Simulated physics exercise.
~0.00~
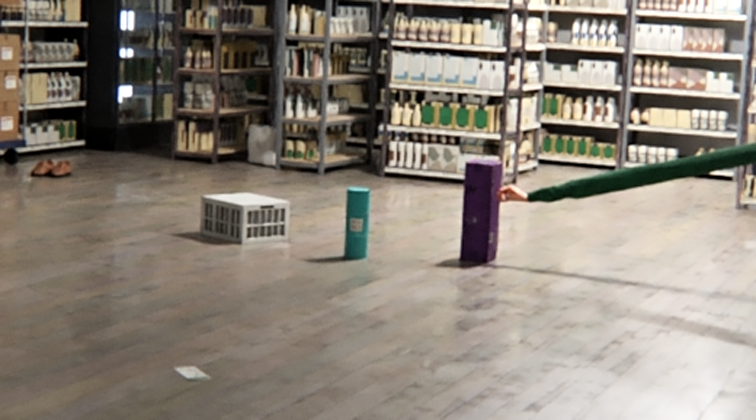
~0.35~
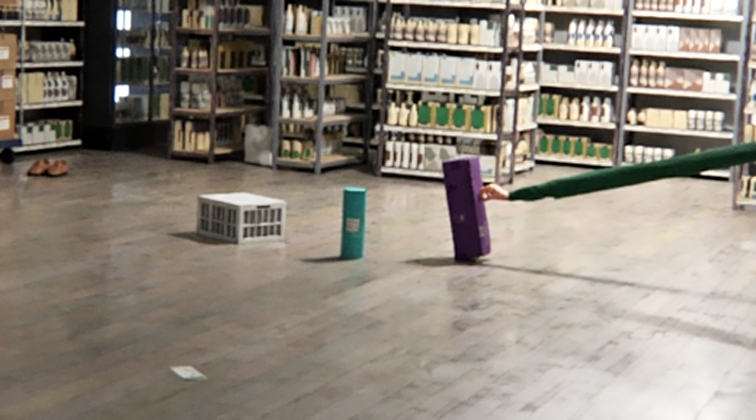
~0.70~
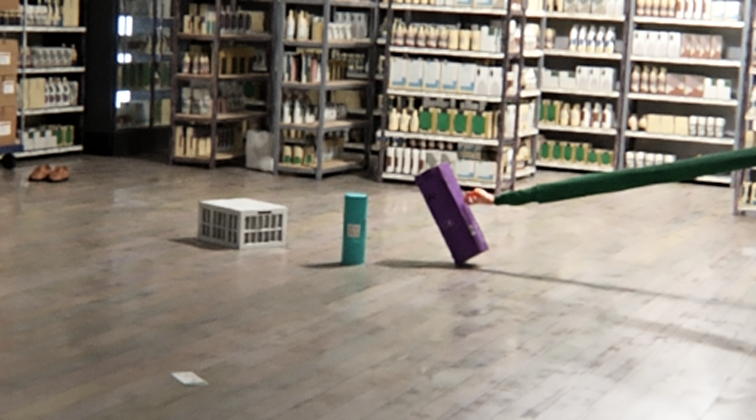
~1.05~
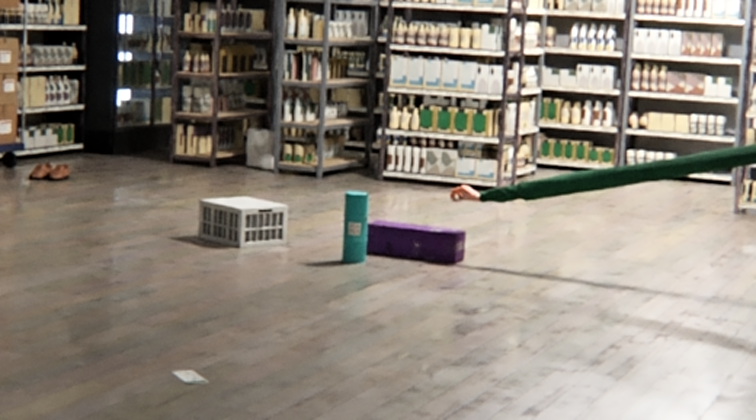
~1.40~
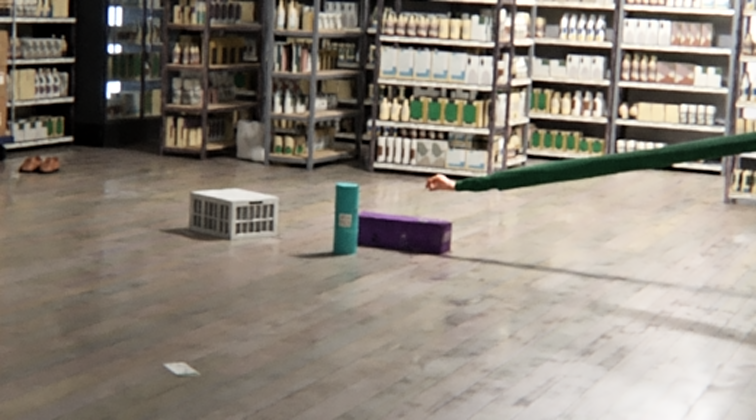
A purple box is pushed left by a hand until it topples beside a turquoise canister.
